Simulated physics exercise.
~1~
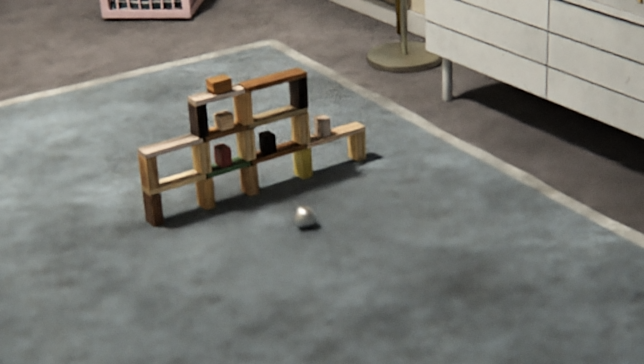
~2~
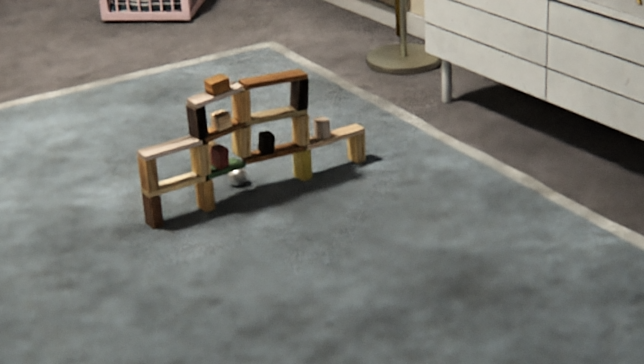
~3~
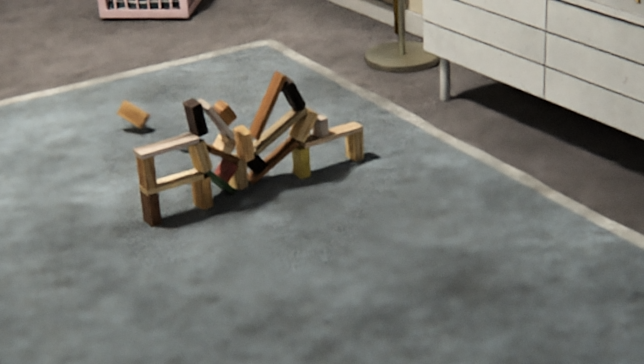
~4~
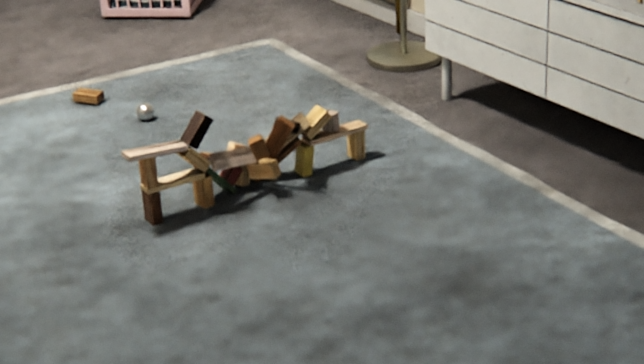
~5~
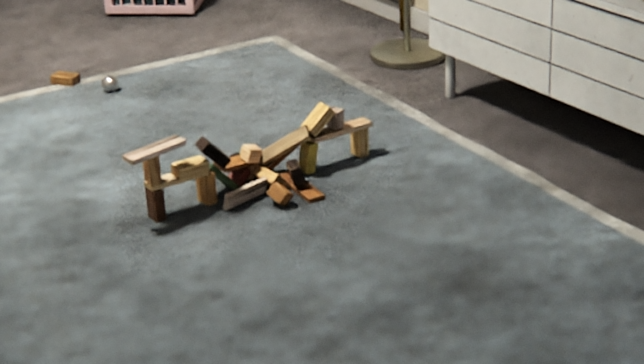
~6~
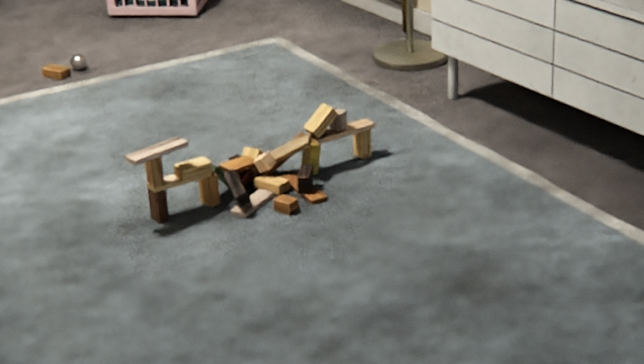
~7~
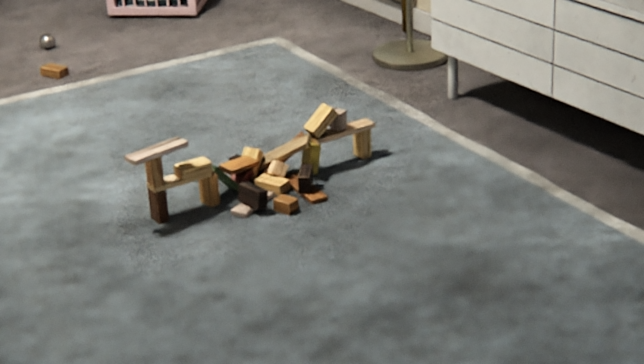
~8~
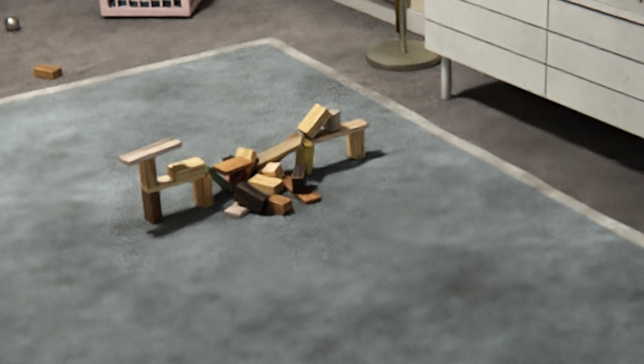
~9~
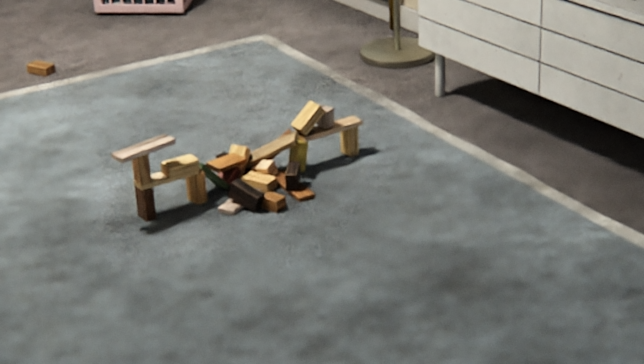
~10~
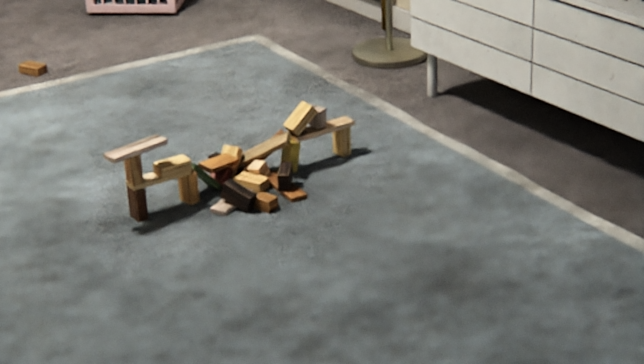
A three-tiered structure of loose wooden posts and planks, with small blocks on its levels, stands on a blue-grey rug, seen from above by a slightly swaying camera, with a white cabinet and lamp base behind at right. A steel ball rolls in from the front and strikes the lower middle. The centre caves in, the green plank and red block dropping and tilting, while an orange block flies off to the left. The ball rolls away across the floor and out of view at upper left. A jumbled heap remains between the low end sections, the yellow post leaning slightly.
